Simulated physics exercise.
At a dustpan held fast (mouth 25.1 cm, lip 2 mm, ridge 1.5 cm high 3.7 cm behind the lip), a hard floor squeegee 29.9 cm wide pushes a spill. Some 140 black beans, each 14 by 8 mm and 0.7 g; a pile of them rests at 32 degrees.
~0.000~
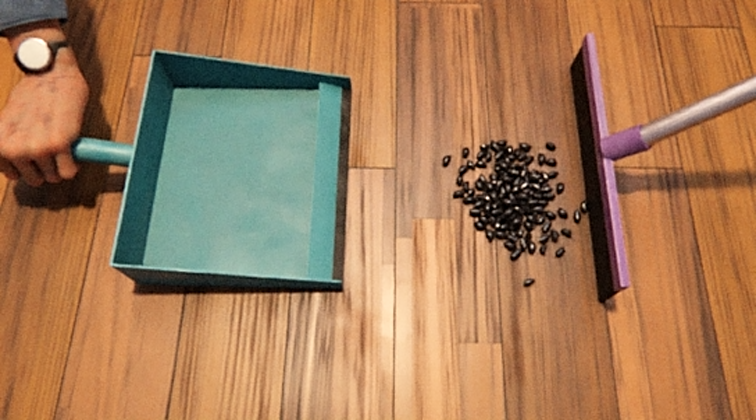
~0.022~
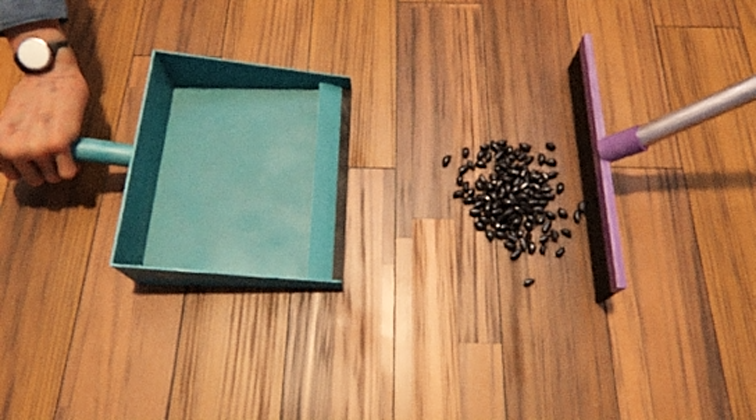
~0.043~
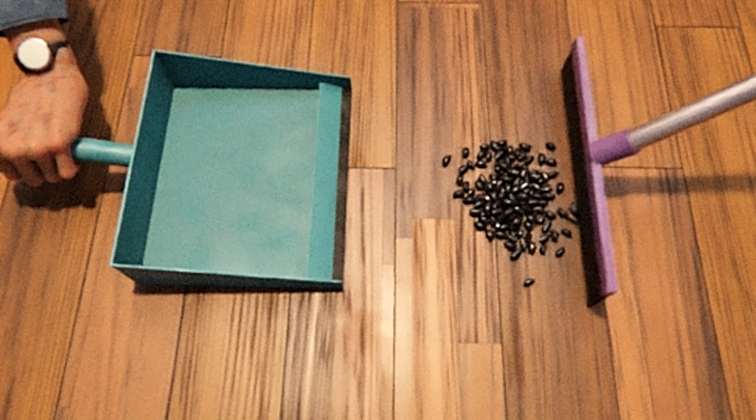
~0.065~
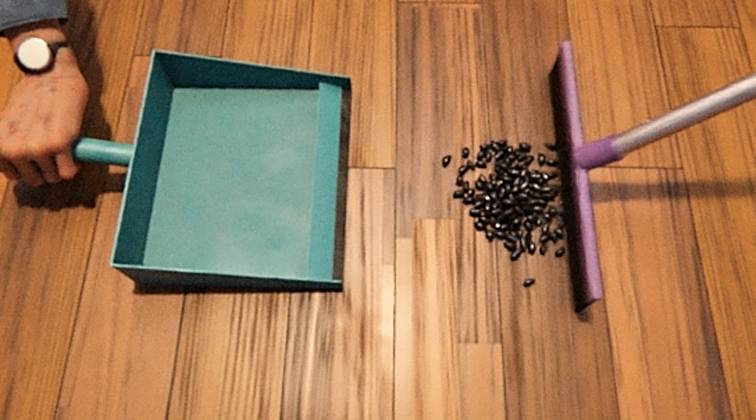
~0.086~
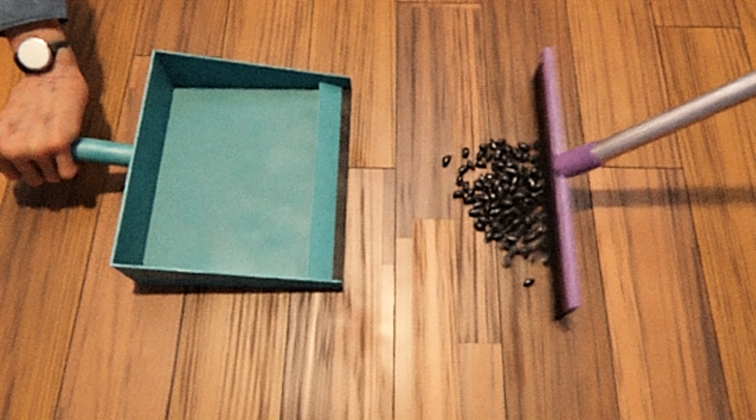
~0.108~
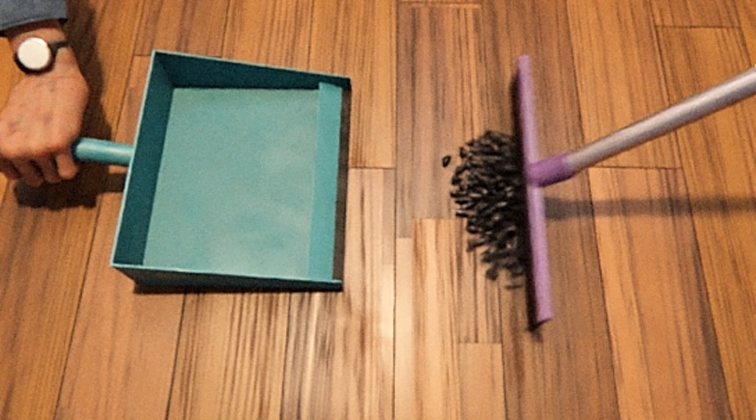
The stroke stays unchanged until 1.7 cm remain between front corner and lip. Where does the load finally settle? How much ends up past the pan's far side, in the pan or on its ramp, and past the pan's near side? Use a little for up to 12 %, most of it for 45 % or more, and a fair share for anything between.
Past the pan's far side - a little; in the pan or on its ramp - most of it; past the pan's near side - a fair share.
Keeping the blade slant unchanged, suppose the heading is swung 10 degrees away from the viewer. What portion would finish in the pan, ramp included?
65 %.
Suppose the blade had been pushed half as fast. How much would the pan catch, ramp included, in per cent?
Then near 45 in a hundred.
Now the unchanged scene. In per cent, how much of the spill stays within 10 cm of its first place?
About 0 percent.
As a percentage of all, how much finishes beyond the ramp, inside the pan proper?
Near 45 per cent, I'd say.
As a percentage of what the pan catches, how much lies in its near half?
Roughly 70 percent.
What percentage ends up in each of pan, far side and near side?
In per cent - far side 0, pan 55, near side 15.
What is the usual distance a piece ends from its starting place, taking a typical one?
Median: Approx. 28 cm.
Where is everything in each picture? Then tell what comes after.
Blade from (621, 286) to (587, 43), moved 0.0 cm, 0 of the pieces shifted so far; middle of the pieces at (514, 199); pan at (235, 179), in the first frame.
Blade from (617, 287) to (584, 44), moved 0.4 cm, 0 of the pieces shifted so far; middle of the pieces at (514, 199), in the second frame.
Blade from (608, 291) to (577, 46), moved 1.4 cm, 2 of the pieces shifted so far; middle of the pieces at (514, 199), in the third frame.
Blade from (593, 297) to (563, 51), moved 3.1 cm, 6 of the pieces shifted so far; middle of the pieces at (514, 199), in the fourth frame.
Blade from (571, 306) to (546, 57), moved 5.4 cm, 76 of the pieces shifted so far; middle of the pieces at (508, 197), in the fifth frame.
Blade from (543, 317) to (522, 65), moved 8.5 cm, 138 of the pieces shifted so far; middle of the pieces at (492, 191); pan at (235, 179). The blade's pace is about 1.47 m/s, heading 23 degrees towards the viewer's side, in the sixth frame.
Then, at 0.19 s, middle of the blade 9 cm from the lip; 0 % over the lip, far side 0 %, near side 10 %.
After 0.24 s, middle of the blade 3 cm from the lip; 15 % over the lip, far side 0 %, near side 15 %.
After 0.44 s, middle of the blade 2 cm from the lip; 65 % over the lip, far side 0 %, near side 15 %.
By 2.5 s all is still; far side 0 %, pan 55 %, near side 15 %, in front of the lip or behind the blade 25 %.
